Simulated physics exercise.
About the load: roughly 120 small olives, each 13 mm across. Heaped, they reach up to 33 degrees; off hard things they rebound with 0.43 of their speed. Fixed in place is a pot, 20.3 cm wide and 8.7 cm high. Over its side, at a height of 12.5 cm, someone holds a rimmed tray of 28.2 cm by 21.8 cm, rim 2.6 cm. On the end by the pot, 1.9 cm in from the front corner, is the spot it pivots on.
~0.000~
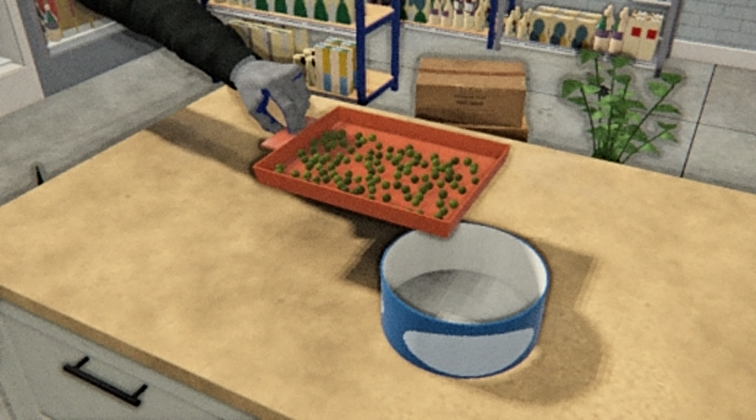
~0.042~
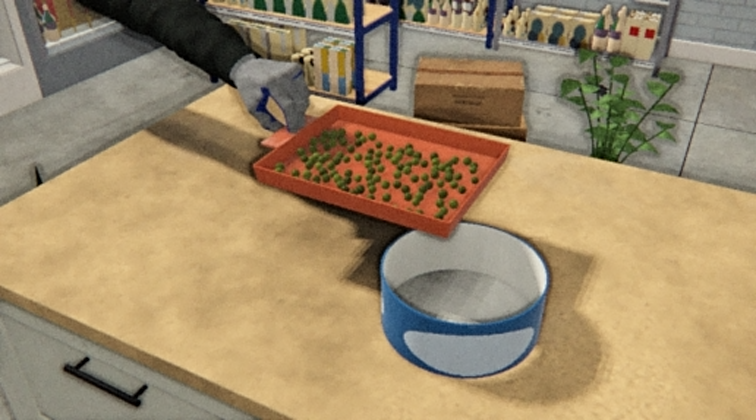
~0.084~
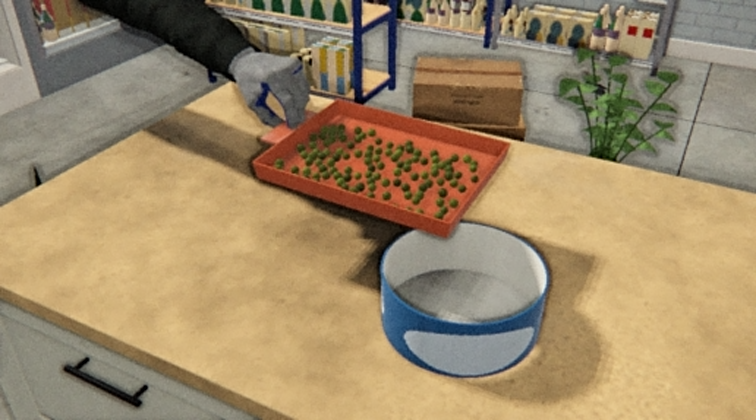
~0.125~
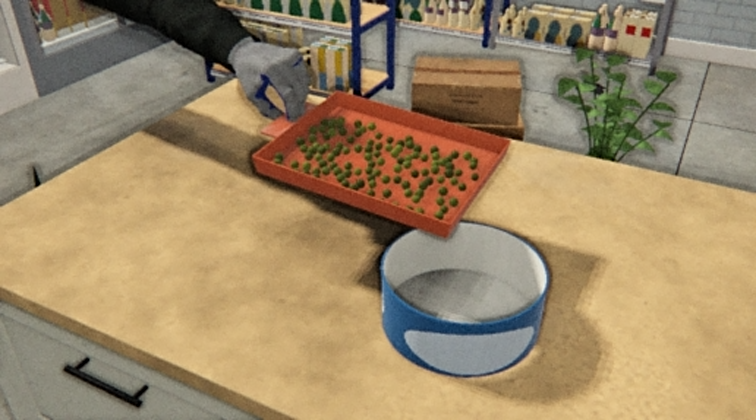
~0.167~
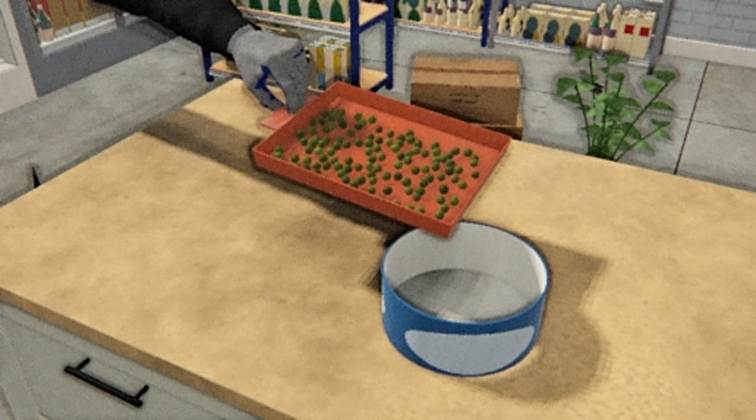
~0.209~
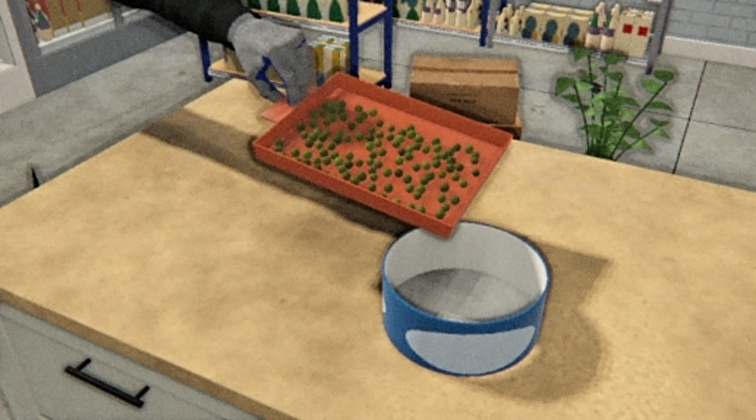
A gloved hand slowly tilts a red tray of small green olives above a blue pot.
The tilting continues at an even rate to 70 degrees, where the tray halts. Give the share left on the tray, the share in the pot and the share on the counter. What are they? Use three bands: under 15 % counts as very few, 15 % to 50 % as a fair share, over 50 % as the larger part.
Tray: The larger part; pot: Very few; counter: Very few.
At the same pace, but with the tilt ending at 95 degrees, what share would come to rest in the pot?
In that case it comes to about 95 in a hundred.
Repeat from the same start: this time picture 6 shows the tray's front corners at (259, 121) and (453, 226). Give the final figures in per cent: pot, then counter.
In the pot: 30 per cent; on the counter: 0 per cent.
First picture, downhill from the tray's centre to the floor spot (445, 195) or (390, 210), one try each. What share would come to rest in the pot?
That would be close to 5 per cent and then close to 0 per cent.
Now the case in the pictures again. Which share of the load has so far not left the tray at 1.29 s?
Some 95 per cent of the load.
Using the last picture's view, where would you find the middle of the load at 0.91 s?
Approx. (440, 174).
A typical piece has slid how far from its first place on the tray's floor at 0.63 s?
Displacement on the tray: Roughly 8 cm.
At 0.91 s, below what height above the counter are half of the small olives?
About 20 centimetres.
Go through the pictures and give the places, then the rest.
Tray tilt 0 degrees, front corners at (257, 166) and (447, 220); middle of the pieces at (372, 172); pot at (464, 268), in the first picture.
Tray tilt 1 degrees, front corners at (257, 165) and (448, 220); middle of the pieces at (372, 171), in the second picture.
Tray tilt 2 degrees, front corners at (257, 161) and (448, 221); middle of the pieces at (372, 169), in the third picture.
Tray tilt 4 degrees, front corners at (256, 156) and (449, 221), lowest corner right front; middle of the pieces at (372, 164), in the fourth picture.
Tray tilt 7 degrees, front corners at (257, 149) and (450, 222), lowest corner right front; middle of the pieces at (372, 160), in the fifth picture.
Tray tilt 10 degrees, front corners at (257, 143) and (450, 223), lowest corner right front; middle of the pieces at (373, 155); pot at (465, 267). Its pace works out near 70 degrees a second, in the sixth picture.
After 0.63 s, tilt 39 degrees; the tray holds 100 %, the pot 0 %.
Then, at 0.91 s, tilt 58 degrees; the tray holds 100 %, the pot 0 %.
After 1.29 s, tilt 70 degrees; the tray holds 95 %, the pot 5 %.
At rest (2.0 s), tray 95 %, pot 5 %, counter 0 %.
